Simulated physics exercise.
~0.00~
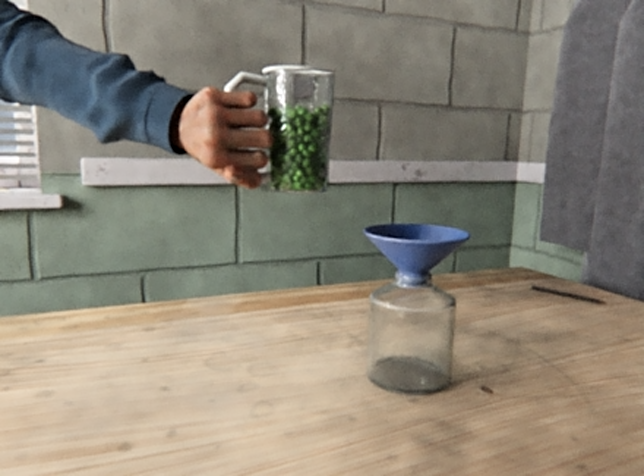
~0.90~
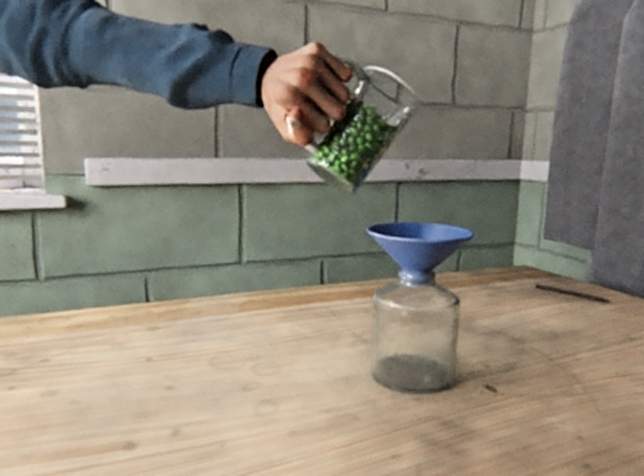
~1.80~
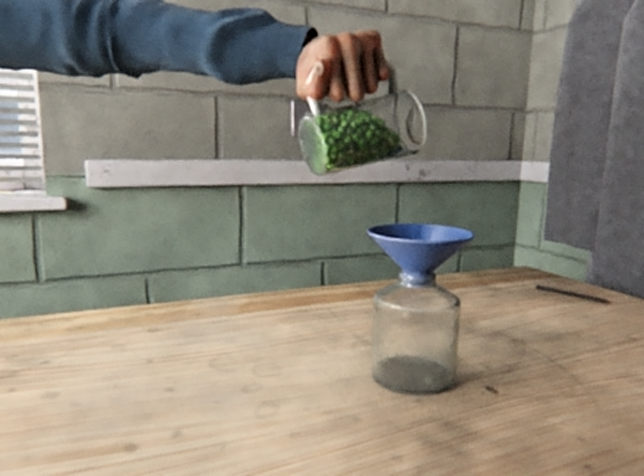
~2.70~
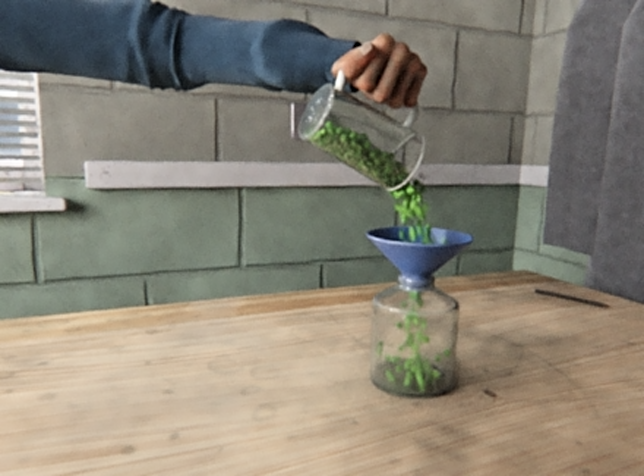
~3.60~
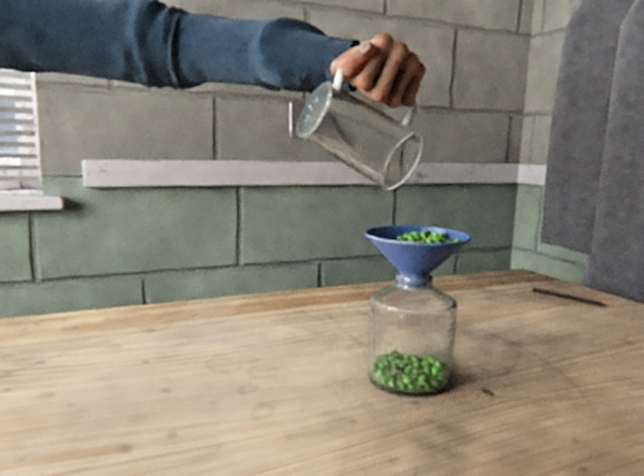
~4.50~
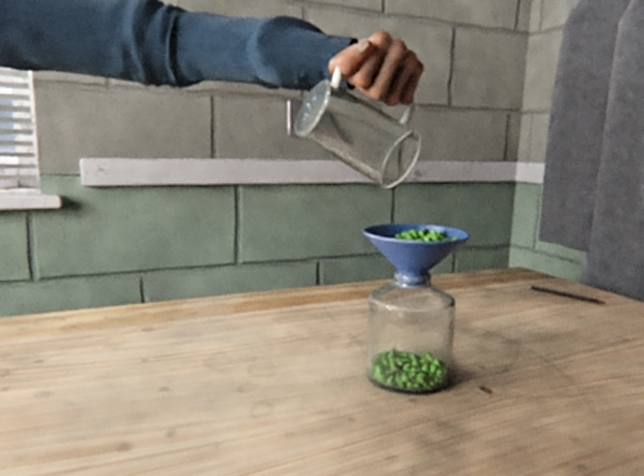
A hand tips green peas from a glass cup; some fill the jar, others clog its funnel.
